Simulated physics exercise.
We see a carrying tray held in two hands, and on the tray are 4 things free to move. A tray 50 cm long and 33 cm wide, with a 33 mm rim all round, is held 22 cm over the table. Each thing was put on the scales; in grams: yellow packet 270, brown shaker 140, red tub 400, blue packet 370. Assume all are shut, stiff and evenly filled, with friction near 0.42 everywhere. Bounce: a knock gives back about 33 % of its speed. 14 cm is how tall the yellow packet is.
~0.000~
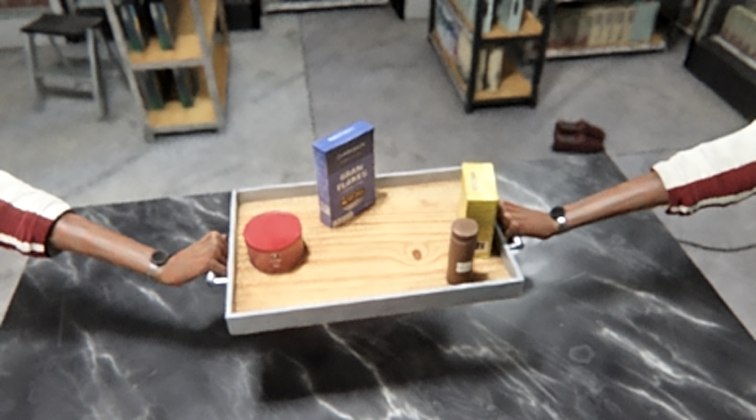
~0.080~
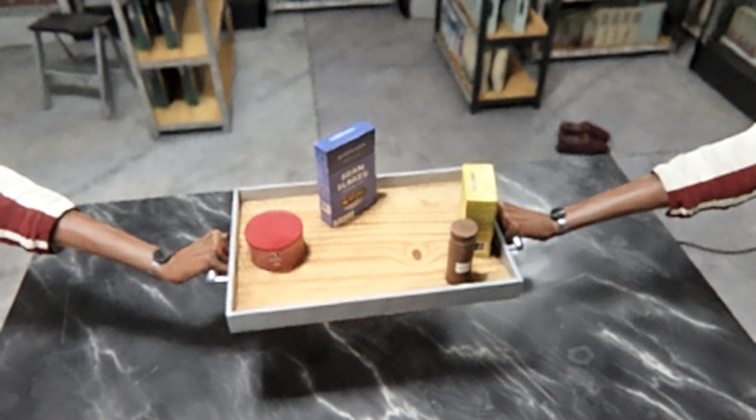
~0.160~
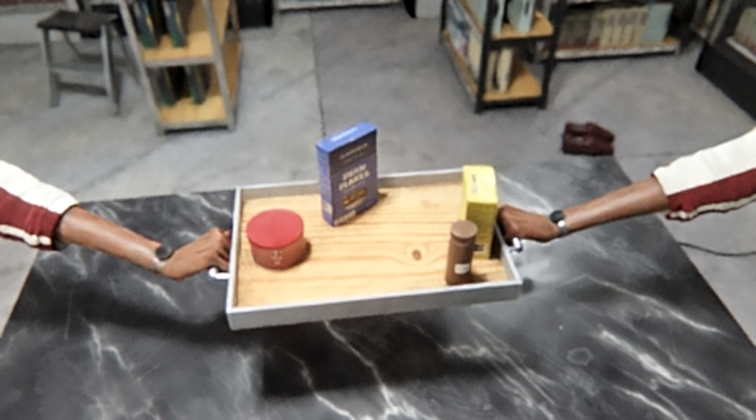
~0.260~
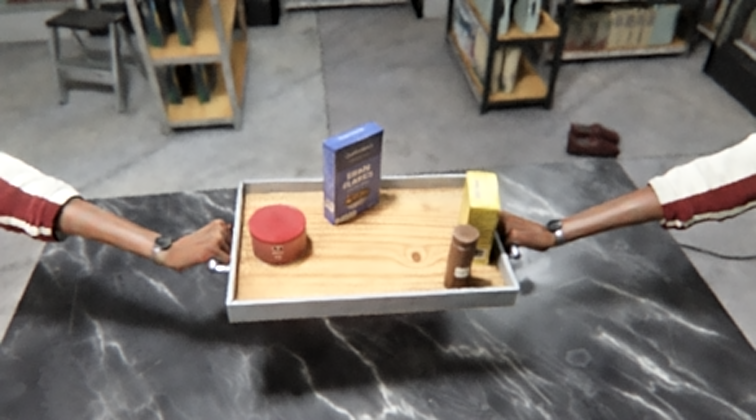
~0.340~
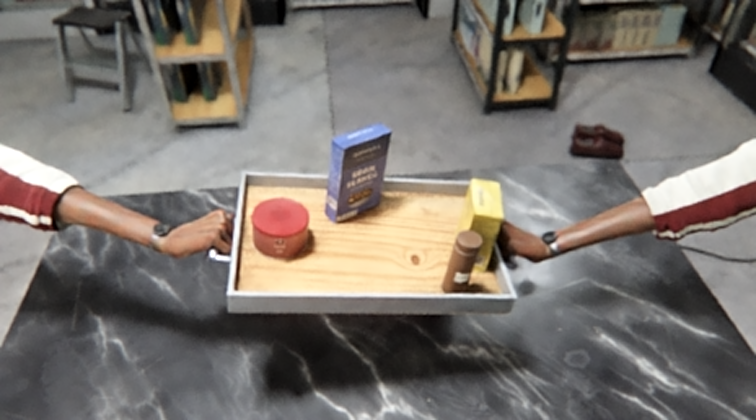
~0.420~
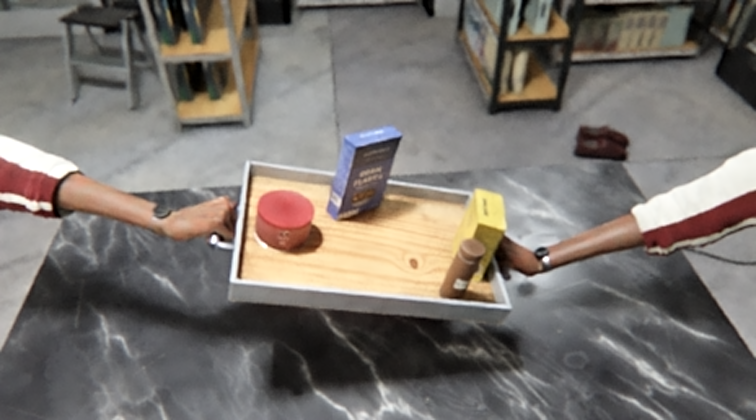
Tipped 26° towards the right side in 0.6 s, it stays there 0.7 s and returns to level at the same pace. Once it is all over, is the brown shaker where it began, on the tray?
No, the brown shaker has left.
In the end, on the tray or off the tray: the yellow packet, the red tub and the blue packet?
Final state - the yellow packet ends out of bounds; the red tub stays within bounds; the blue packet stays within bounds.
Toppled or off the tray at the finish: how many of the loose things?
Count: 3.
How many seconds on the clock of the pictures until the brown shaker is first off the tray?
Roughly at the 0.9 s mark.
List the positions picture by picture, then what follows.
The first picture shows tray level; brown shaker (462, 254); yellow packet (476, 211).
The second picture shows tray level; blue packet (347, 176); yellow packet (476, 211).
The third picture shows tray level; red tub (277, 240); blue packet (349, 175).
The fourth picture shows tilt 4°, right edge down; yellow packet (477, 218); red tub (279, 235).
The fifth picture shows tilt 8°, right edge down; blue packet (357, 174); yellow packet (478, 226).
The sixth picture shows tilt 15°, right edge down; brown shaker (461, 272); red tub (284, 221).
By 1.02 s, tilt 26°, right edge down; brown shaker now off the tray; blue packet on its side; yellow packet rocked 42° off its seat.
By 1.42 s, tilt 26°, right edge down; yellow packet now off the tray; blue packet on its side; red tub 23 cm from its spot.
When it is over (2.5 s), off the tray, yellow packet and brown shaker; lying over on the tray, blue packet; not toppled but over 5 cm from the start, red tub. End places, in pixels of the last picture, brown shaker near (561, 338).
